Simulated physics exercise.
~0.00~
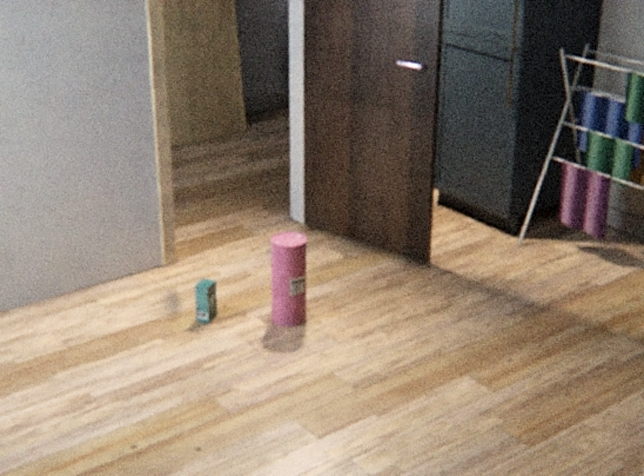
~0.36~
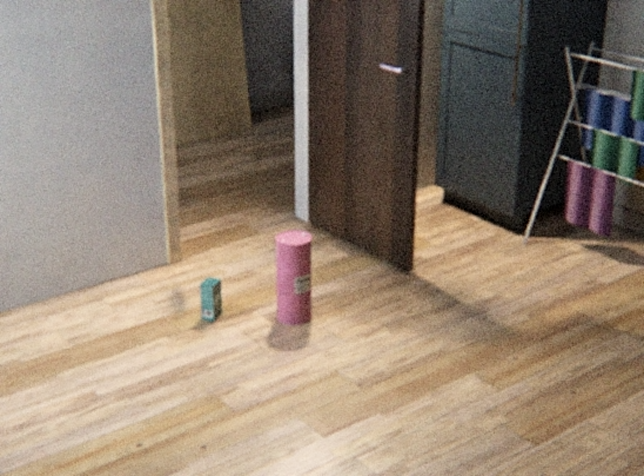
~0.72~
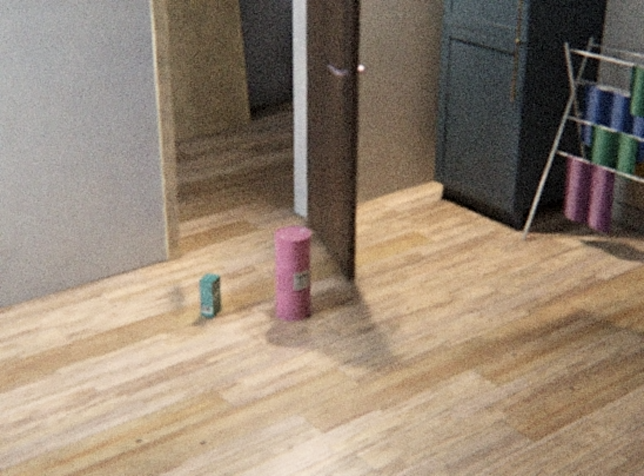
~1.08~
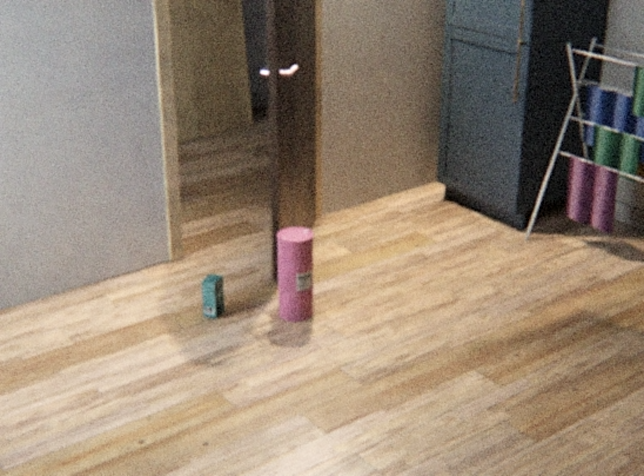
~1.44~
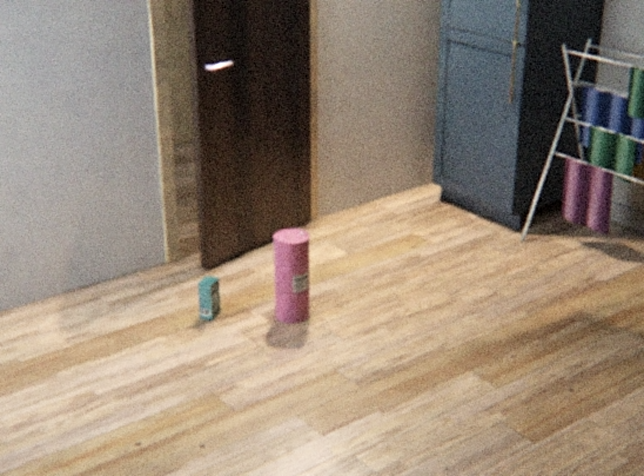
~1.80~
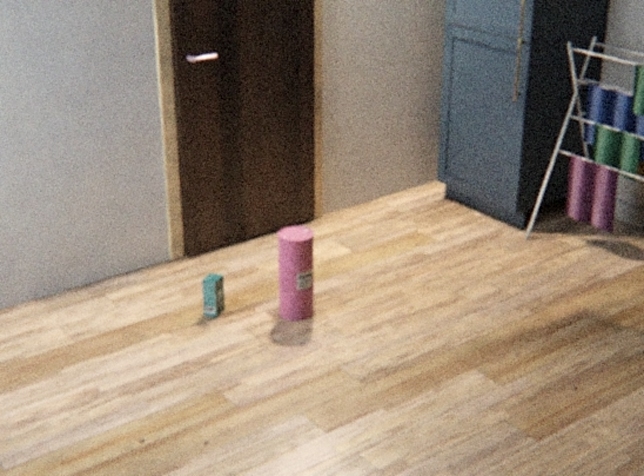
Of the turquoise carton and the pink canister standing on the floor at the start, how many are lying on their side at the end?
None of them are lying down. Both the turquoise carton and the pink canister are still standing upright once the door is shut.
